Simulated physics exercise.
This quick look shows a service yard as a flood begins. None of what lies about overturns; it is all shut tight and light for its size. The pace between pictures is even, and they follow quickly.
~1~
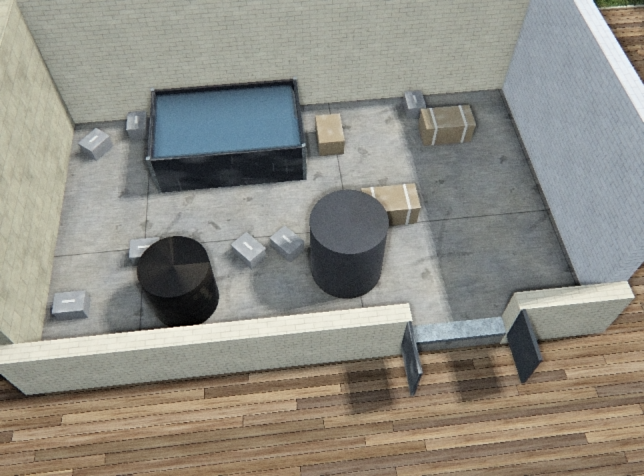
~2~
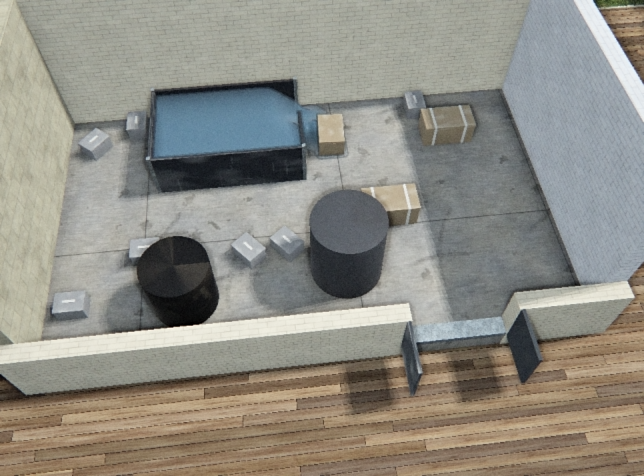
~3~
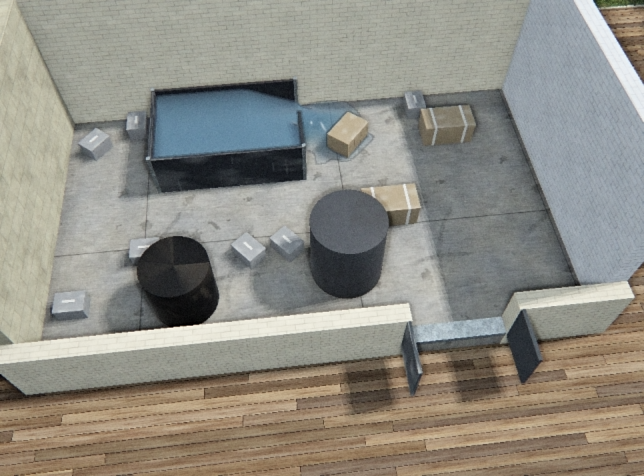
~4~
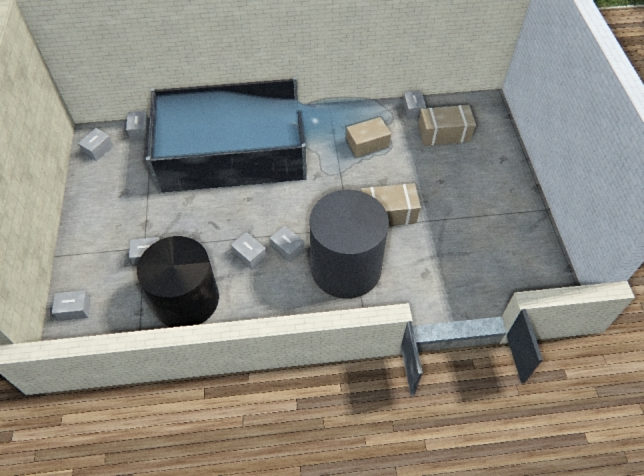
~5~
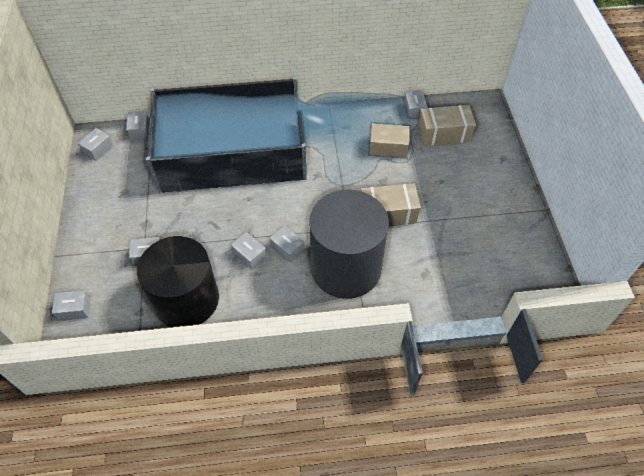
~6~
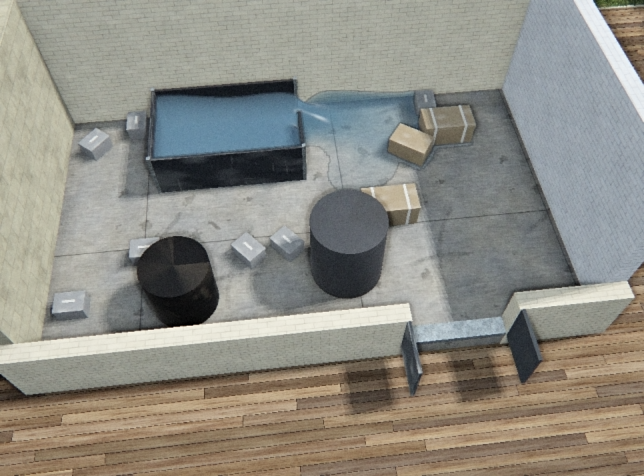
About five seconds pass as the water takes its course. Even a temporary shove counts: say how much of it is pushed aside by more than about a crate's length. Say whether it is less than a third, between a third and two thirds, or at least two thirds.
The result is a share beneath one third.
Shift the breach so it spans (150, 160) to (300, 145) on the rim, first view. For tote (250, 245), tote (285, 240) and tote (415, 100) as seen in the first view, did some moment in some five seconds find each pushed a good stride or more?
Taking them in order, displaced that much, displaced that much, less than that.
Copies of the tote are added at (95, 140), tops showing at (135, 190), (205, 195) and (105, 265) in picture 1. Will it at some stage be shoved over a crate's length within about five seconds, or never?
One by one: Hardly budges; hardly budges; hardly budges.
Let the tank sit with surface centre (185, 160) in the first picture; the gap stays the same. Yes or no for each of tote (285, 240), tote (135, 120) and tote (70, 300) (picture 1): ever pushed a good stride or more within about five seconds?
First never went far, then never went far, then never went far.
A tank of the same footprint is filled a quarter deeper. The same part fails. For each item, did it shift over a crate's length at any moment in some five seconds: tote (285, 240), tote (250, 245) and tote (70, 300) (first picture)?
Well, one by one: Not carried that far, not carried that far, not carried that far.
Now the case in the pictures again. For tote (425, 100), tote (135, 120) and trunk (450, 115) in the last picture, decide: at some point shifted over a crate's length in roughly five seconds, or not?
One, displaced that much; two, under that distance; three, displaced that much.
A moment on, 2 of 10 are well off their spots; 0 afloat.
Next, 3 of 10 are well off their spots; 1 afloat.
Later, 3 of 10 are well off their spots; 3 afloat.
In the end, 3 of 10 are well off their spots, and 3 have been at some point; 1 afloat.
